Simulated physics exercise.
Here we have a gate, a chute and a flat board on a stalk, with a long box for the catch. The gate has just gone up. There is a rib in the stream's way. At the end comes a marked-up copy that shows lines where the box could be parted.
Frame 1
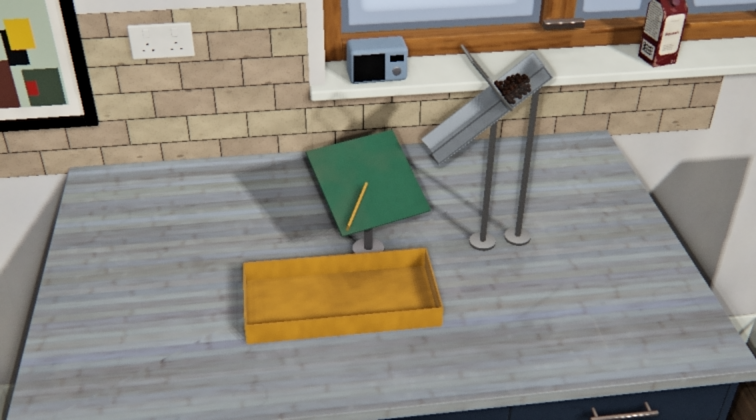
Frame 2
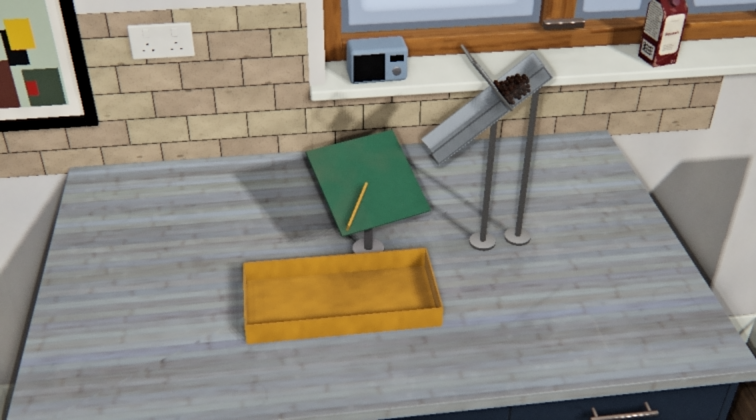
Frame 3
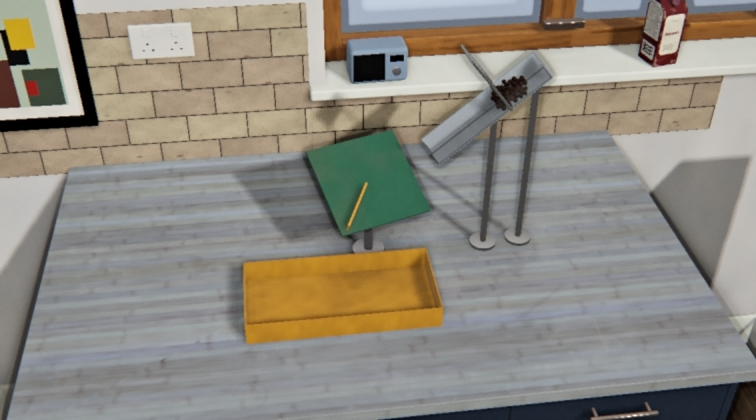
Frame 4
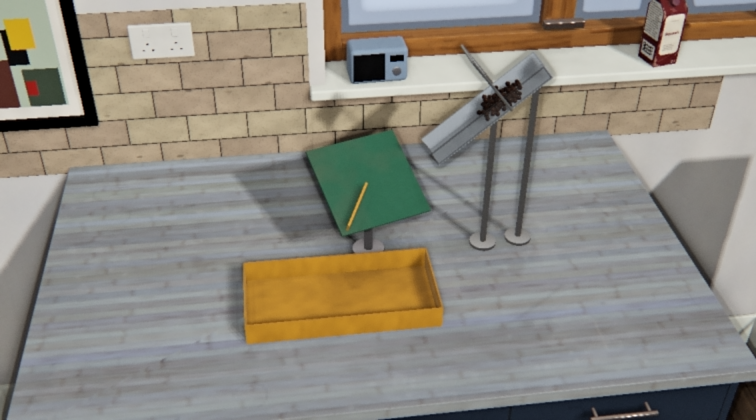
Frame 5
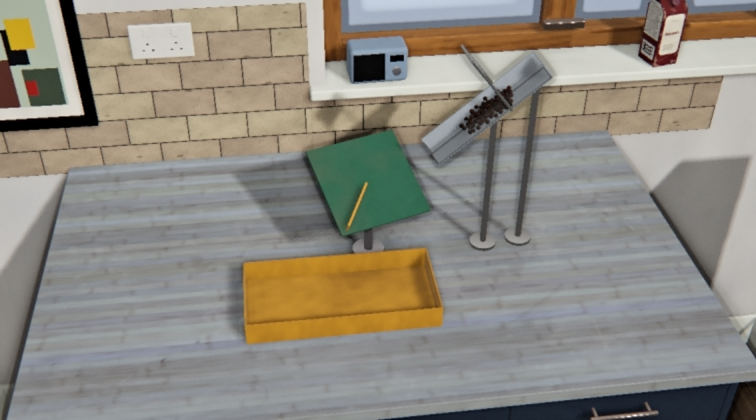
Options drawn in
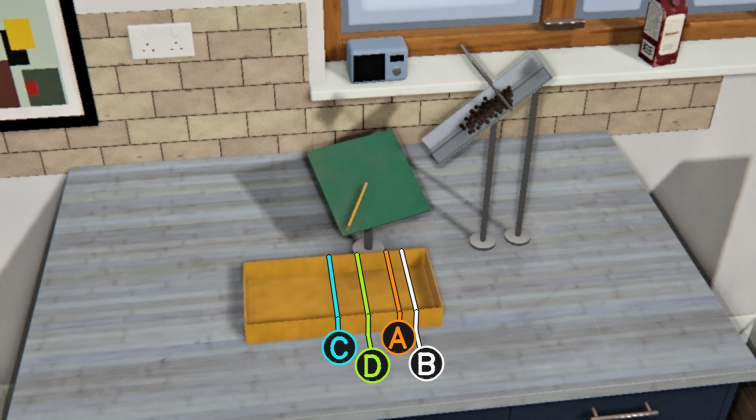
Grey worktop with an empty yellow box, a tilted green board and a raised chute, dark balls starting to slide down the chute.
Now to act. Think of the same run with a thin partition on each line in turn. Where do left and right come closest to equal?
Use line D.
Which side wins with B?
More lands on the left.
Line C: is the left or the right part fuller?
The right side.
On the marked copy, line A crosses the front rim at (399, 312); line B crosses the front rim at (416, 310); line C crosses the front rim at (337, 317); line D crosses the front rim at (368, 315).
Choosing A, of what is caught, the bulk on the left of the divider, close to a quarter on the right.
Choosing B, of what is caught, all but a few on the left of the divider, only a few on the right.
Choosing C, of what is caught, a small share on the left of the divider, all but a few on the right.
Choosing D, of what is caught, close to half on the left of the divider, close to half on the right.
